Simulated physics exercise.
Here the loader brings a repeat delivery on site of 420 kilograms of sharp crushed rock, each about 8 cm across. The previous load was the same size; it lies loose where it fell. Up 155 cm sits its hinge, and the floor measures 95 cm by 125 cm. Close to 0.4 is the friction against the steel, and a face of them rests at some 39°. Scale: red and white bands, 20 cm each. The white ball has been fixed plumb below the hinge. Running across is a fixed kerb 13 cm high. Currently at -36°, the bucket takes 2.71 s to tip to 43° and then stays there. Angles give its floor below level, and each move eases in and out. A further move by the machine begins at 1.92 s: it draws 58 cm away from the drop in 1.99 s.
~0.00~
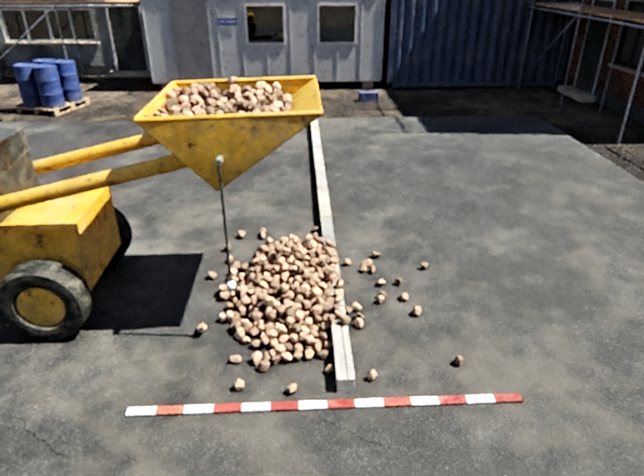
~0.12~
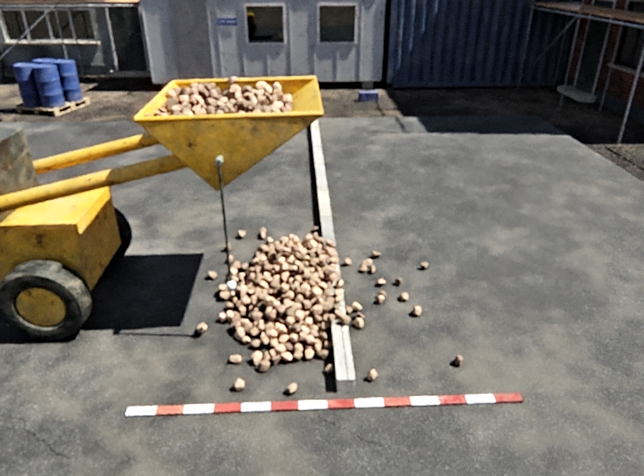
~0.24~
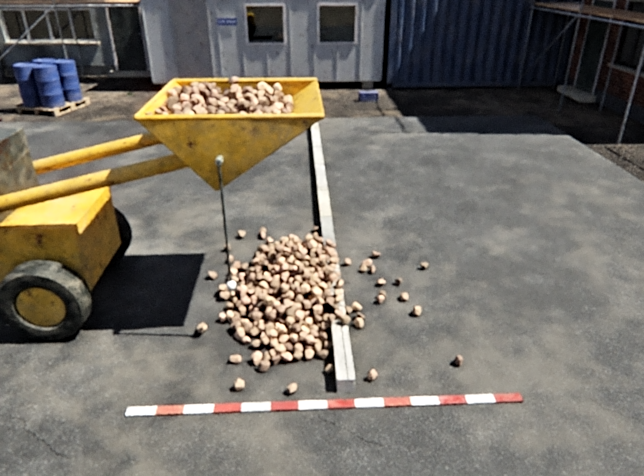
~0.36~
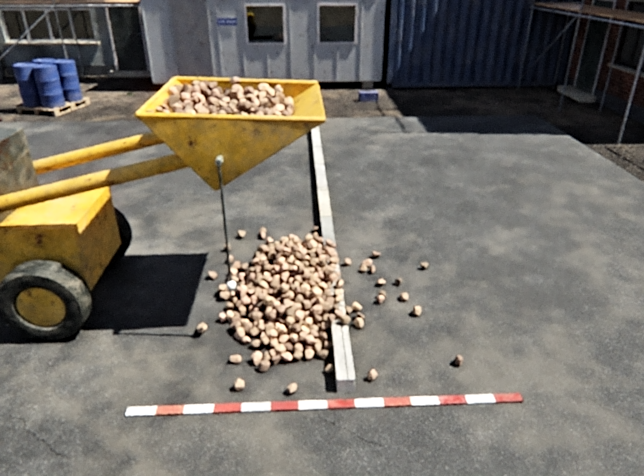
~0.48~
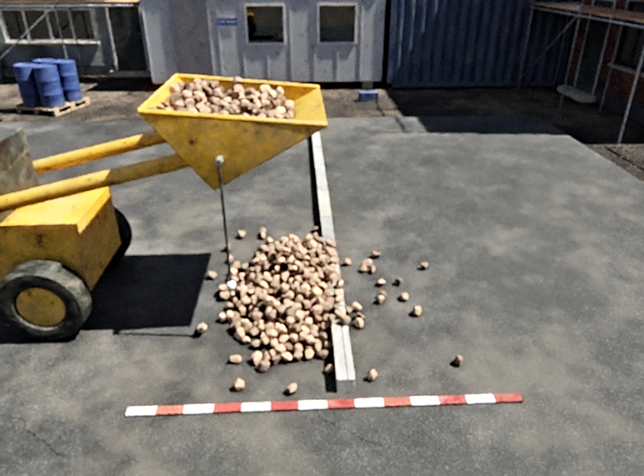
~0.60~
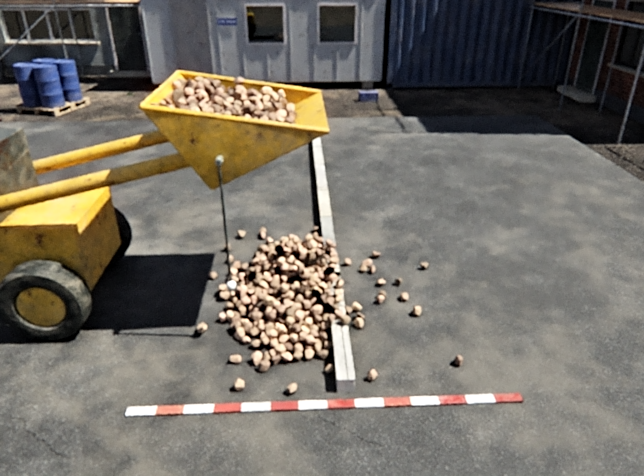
Yellow loader holding a bucket of brownish stones above a loose pile straddling a kerb, the bucket slowly tilting forward.
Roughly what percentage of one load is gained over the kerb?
Roughly 52 per cent.
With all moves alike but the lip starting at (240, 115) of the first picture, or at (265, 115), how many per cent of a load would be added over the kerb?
Around 0 and 5 percent respectively.
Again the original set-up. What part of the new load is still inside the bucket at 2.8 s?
Some 0 percent, roughly.
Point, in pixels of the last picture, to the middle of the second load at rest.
Around (343, 275).
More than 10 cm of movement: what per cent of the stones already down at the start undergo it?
About 5 %.
After 2.0 s the floor is at 31°; in per cent of one load, 95 in the bucket, 102 on this side of the kerb, 3 over the kerb; the foremost stones are at (404, 291).
After 2.8 s the floor is at 43°; in per cent of one load, 1 in the bucket, 156 on this side of the kerb, 42 over the kerb; the foremost stones are at (428, 294).
After 4.4 s the floor is at 43°; in per cent of one load, 0 in the bucket, 145 on this side of the kerb, 55 over the kerb; the foremost stones are at (462, 289).
After 7.1 s the floor is at 43°; in per cent of one load, 0 in the bucket, 145 on this side of the kerb, 55 over the kerb; the foremost stones are at (462, 289). Net gain over the kerb, 52.
